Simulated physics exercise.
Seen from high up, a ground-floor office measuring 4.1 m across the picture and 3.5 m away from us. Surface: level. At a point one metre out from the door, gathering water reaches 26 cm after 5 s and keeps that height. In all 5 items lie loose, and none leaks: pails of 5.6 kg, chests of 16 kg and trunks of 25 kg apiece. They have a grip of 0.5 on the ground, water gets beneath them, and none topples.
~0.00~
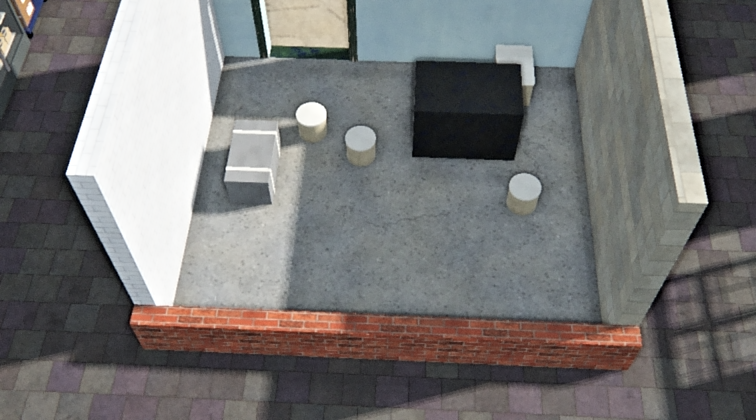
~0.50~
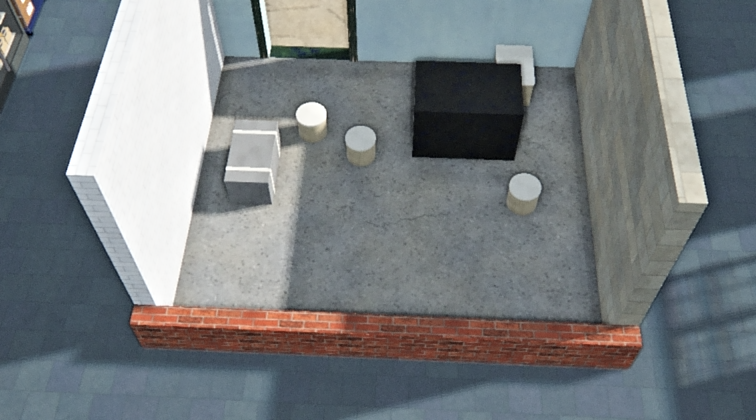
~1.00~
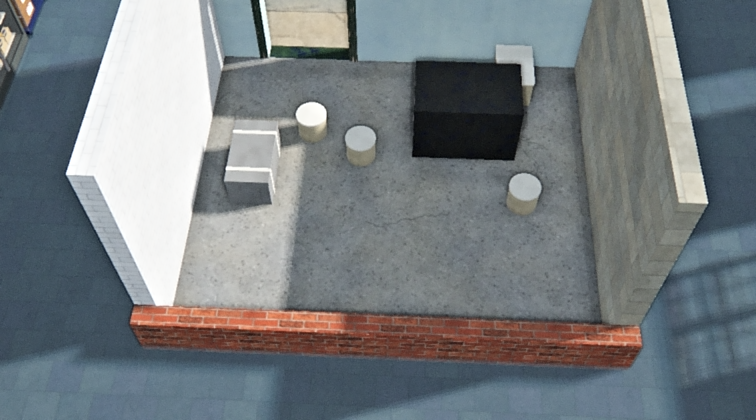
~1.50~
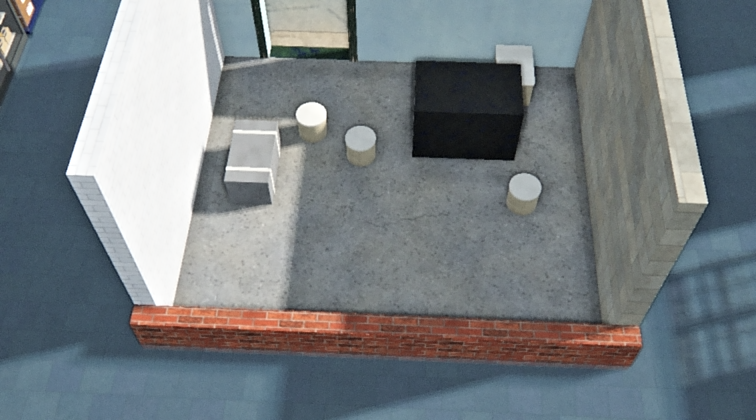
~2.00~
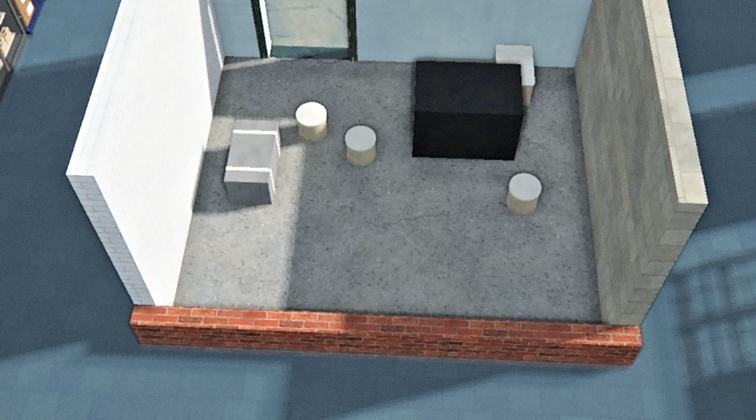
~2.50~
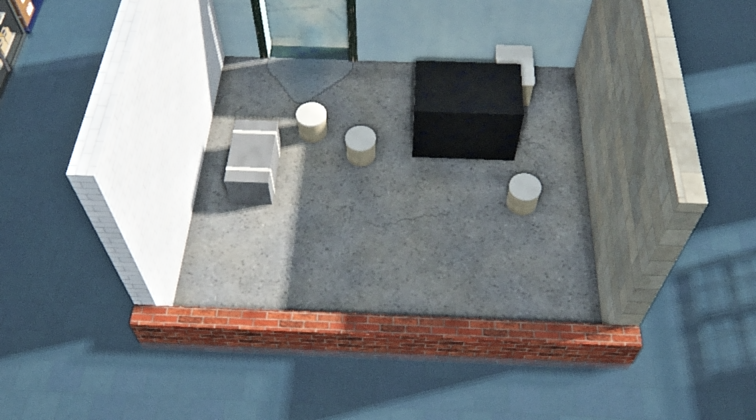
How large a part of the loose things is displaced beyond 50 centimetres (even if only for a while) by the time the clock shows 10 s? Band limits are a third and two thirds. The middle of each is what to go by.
The share is one to two thirds.
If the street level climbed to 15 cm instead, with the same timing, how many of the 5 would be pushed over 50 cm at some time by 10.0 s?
Result: 2.
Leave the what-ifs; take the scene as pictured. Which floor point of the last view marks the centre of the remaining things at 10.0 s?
Around (466, 215).
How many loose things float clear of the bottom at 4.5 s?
At that moment 0.
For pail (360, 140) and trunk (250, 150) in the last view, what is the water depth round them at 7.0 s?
Around 4 cm and 7 cm.
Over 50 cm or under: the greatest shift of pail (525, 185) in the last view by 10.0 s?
That one ends up within the limit.
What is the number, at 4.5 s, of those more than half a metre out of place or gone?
I make it 0 by then.
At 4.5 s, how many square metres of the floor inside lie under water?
Somewhere around 4.5 m2, roughly.
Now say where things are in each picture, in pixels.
The first picture shows a pail at (361, 138) rests on the ground; a chest at (515, 63) rests on the ground; 0.0 m2 under water; 0 of 5 have shifted.
The second picture shows a pail at (361, 138), on the bottom; a chest at (515, 63) rests on the ground; water covers 0.0 m2; 0 of 5 have shifted.
The third picture shows a pail at (361, 138), on the bottom; a chest at (515, 63) rests on the ground; 0.0 m2 under water; 0 of 5 have shifted.
The fourth picture shows a pail at (361, 138) rests on the ground; a chest at (515, 63) rests on the ground; 0.0 m2 under water; 0 of 5 have shifted.
The fifth picture shows a pail at (361, 138) rests on the ground; a chest at (515, 63), on the bottom; 0.0 m2 under water; 0 of 5 have shifted.
The sixth picture shows a pail at (361, 138), on the bottom; a chest at (515, 63), on the bottom; water covers 0.4 m2; 0 of 5 have shifted.
After 3.5 s 0 of 5 are over 50 cm from their spots; 0 afloat.
After 4.5 s 0 of 5 are over 50 cm from their spots; 0 afloat.
After 7.0 s 3 of 5 are over 50 cm from their spots; 2 afloat.
After 10.0 s 3 of 5 are over 50 cm from their spots, and 3 have been at some point; 3 afloat.
